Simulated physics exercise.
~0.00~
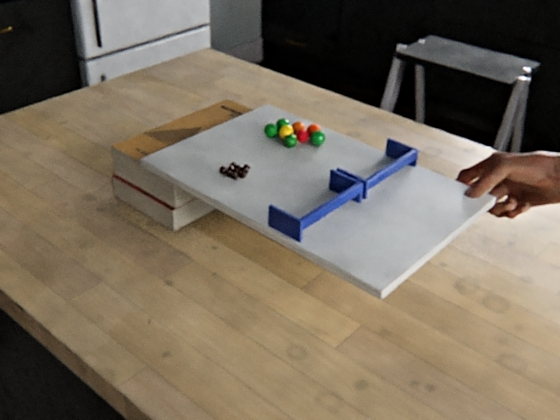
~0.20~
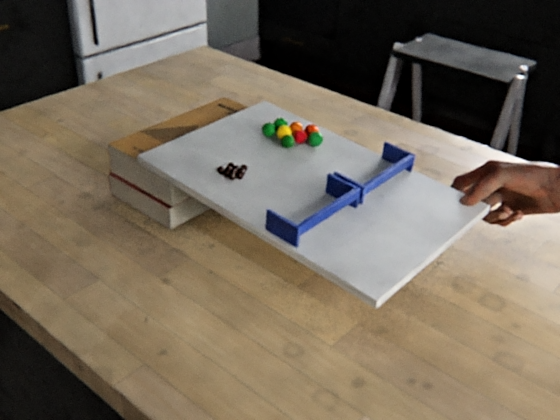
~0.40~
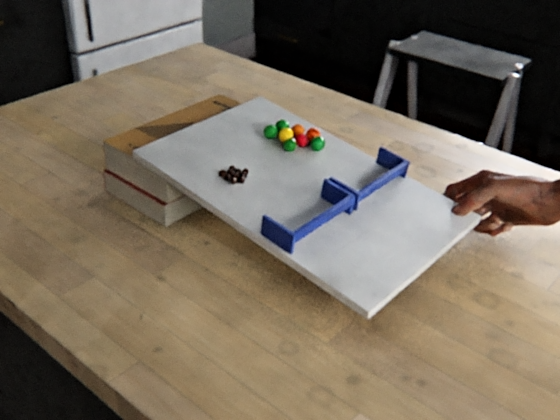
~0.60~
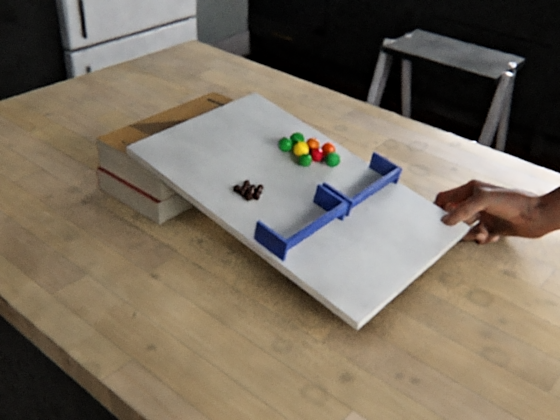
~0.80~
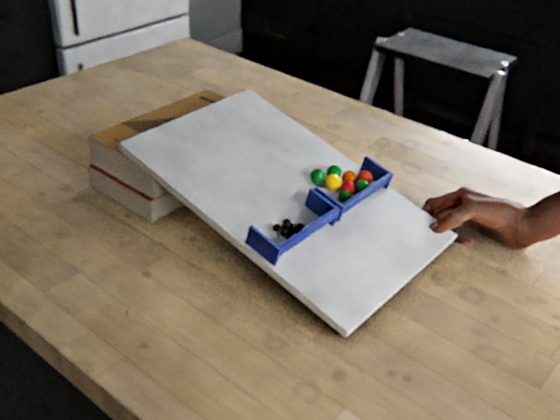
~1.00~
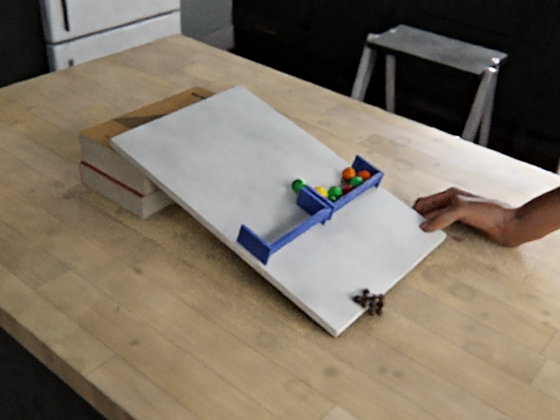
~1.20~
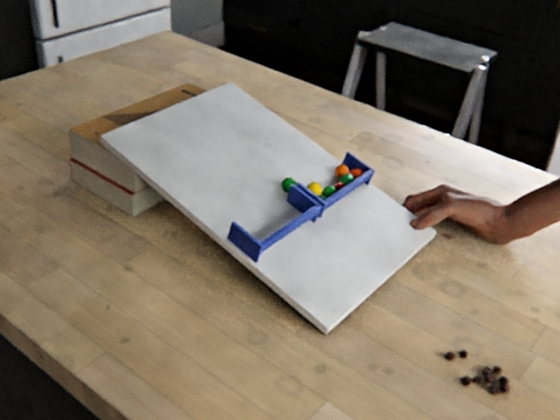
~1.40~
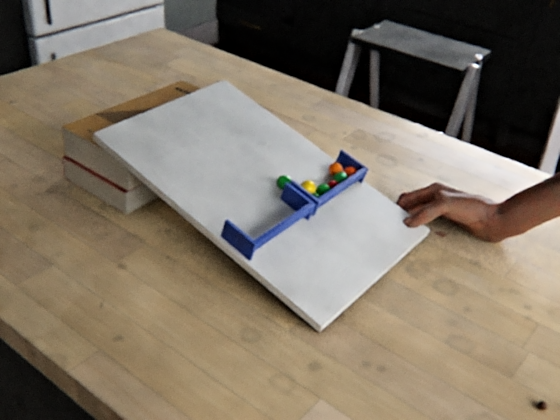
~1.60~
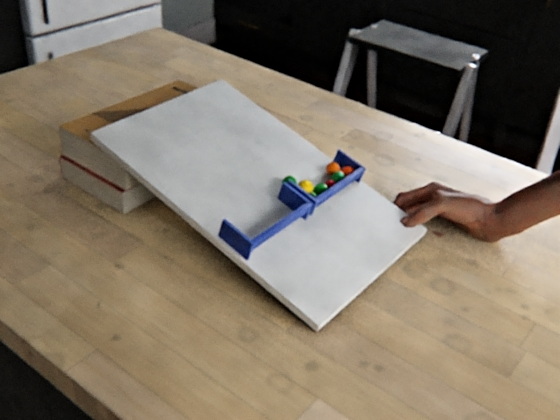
On a wooden counter, a hand lowering a board's end, dark bits slipping under one blue gate, colourful balls stopping behind another.
